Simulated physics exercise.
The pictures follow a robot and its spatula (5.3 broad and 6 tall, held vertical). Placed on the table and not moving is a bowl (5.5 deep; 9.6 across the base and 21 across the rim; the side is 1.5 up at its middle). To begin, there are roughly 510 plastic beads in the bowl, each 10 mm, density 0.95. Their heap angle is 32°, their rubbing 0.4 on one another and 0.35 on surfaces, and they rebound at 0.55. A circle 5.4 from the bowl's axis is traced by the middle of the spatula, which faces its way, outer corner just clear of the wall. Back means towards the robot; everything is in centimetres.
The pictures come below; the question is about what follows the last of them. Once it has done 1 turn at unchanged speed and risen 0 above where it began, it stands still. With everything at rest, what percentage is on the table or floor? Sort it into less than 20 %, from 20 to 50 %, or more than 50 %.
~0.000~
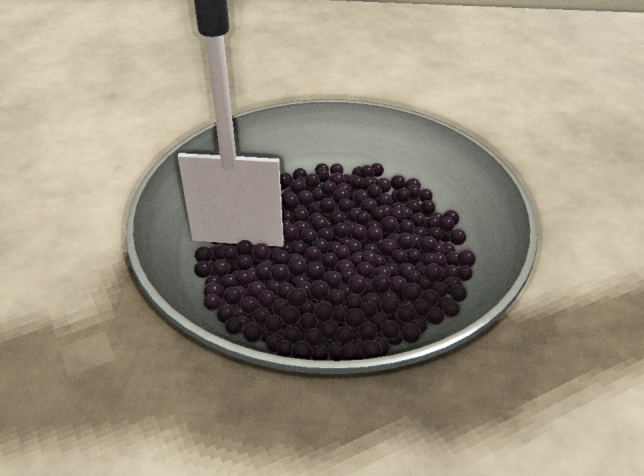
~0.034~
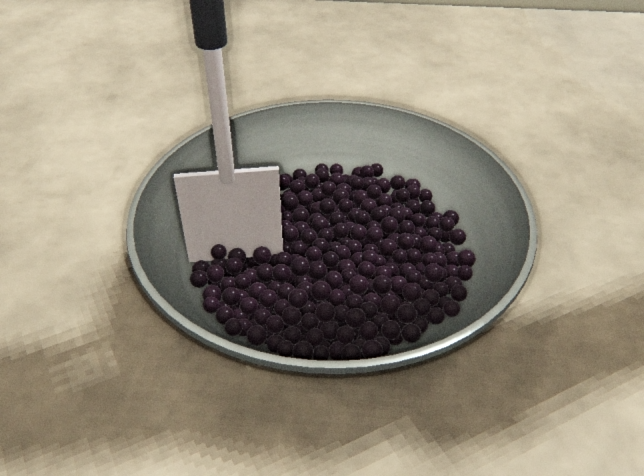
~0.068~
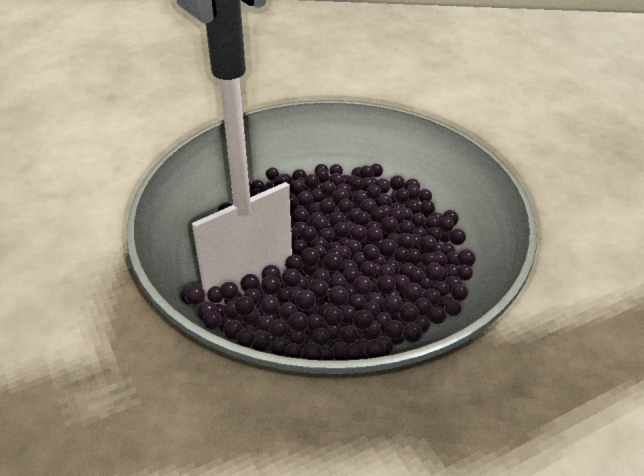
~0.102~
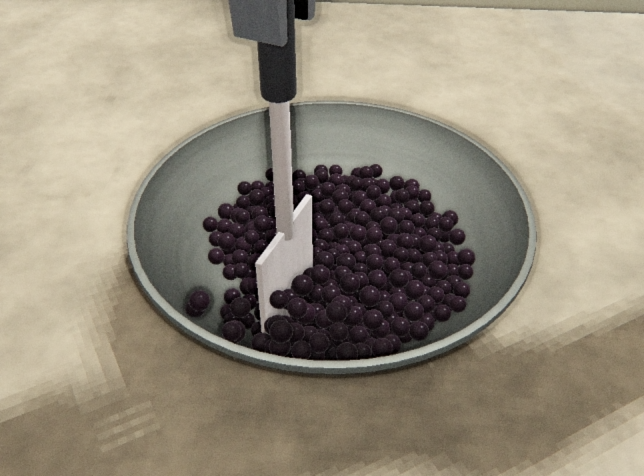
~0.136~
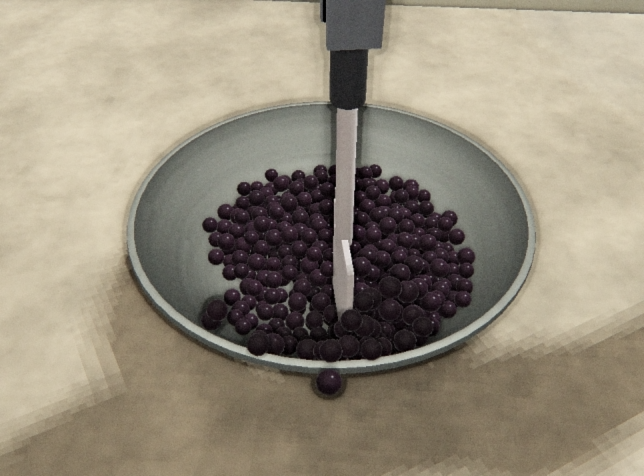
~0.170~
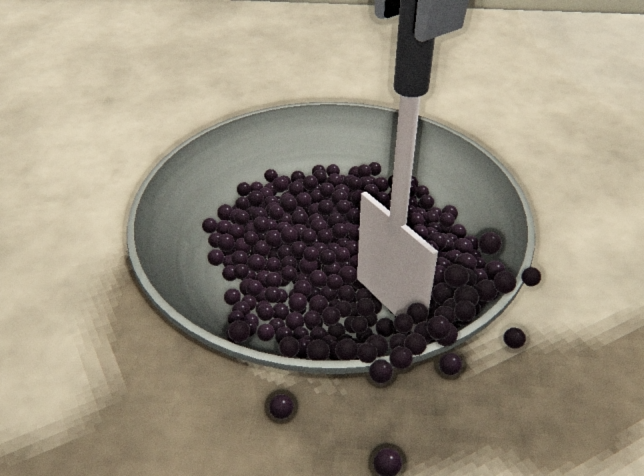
It goes in from 20 to 50 %.
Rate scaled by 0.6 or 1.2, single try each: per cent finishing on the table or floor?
First try close to 10, second close to 40, in per cent.
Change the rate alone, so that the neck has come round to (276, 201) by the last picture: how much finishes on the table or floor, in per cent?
About 5 per cent.
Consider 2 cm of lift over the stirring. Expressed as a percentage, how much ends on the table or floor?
Around 10 percent of it.
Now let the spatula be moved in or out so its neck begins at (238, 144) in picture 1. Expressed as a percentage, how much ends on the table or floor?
It comes to around 35 percent.
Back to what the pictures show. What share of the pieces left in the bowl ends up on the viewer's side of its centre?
I'd say around 55 per cent.
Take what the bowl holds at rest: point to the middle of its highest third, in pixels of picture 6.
About (280, 275).
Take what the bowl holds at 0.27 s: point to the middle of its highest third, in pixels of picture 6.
Look near (409, 179) for its middle.
By 0.27 s, 215° round, highest piece 11 above the table; 458 in the bowl, 8 on the table or floor, 46 in flight or on the tool.
By 0.37 s, 300° round, highest piece 9 above the table; 409 in the bowl, 48 on the table or floor, 55 in flight or on the tool.
By 0.62 s, 0° round, highest piece 6 above the table; 363 in the bowl, 148 on the table or floor, 1 in flight or on the tool.
By 1.32 s, 0° round, highest piece 4 above the table; 363 in the bowl, 149 on the table or floor.
Final count, 363 in the bowl, 149 on the table or floor. That is 29 % on the table or floor.
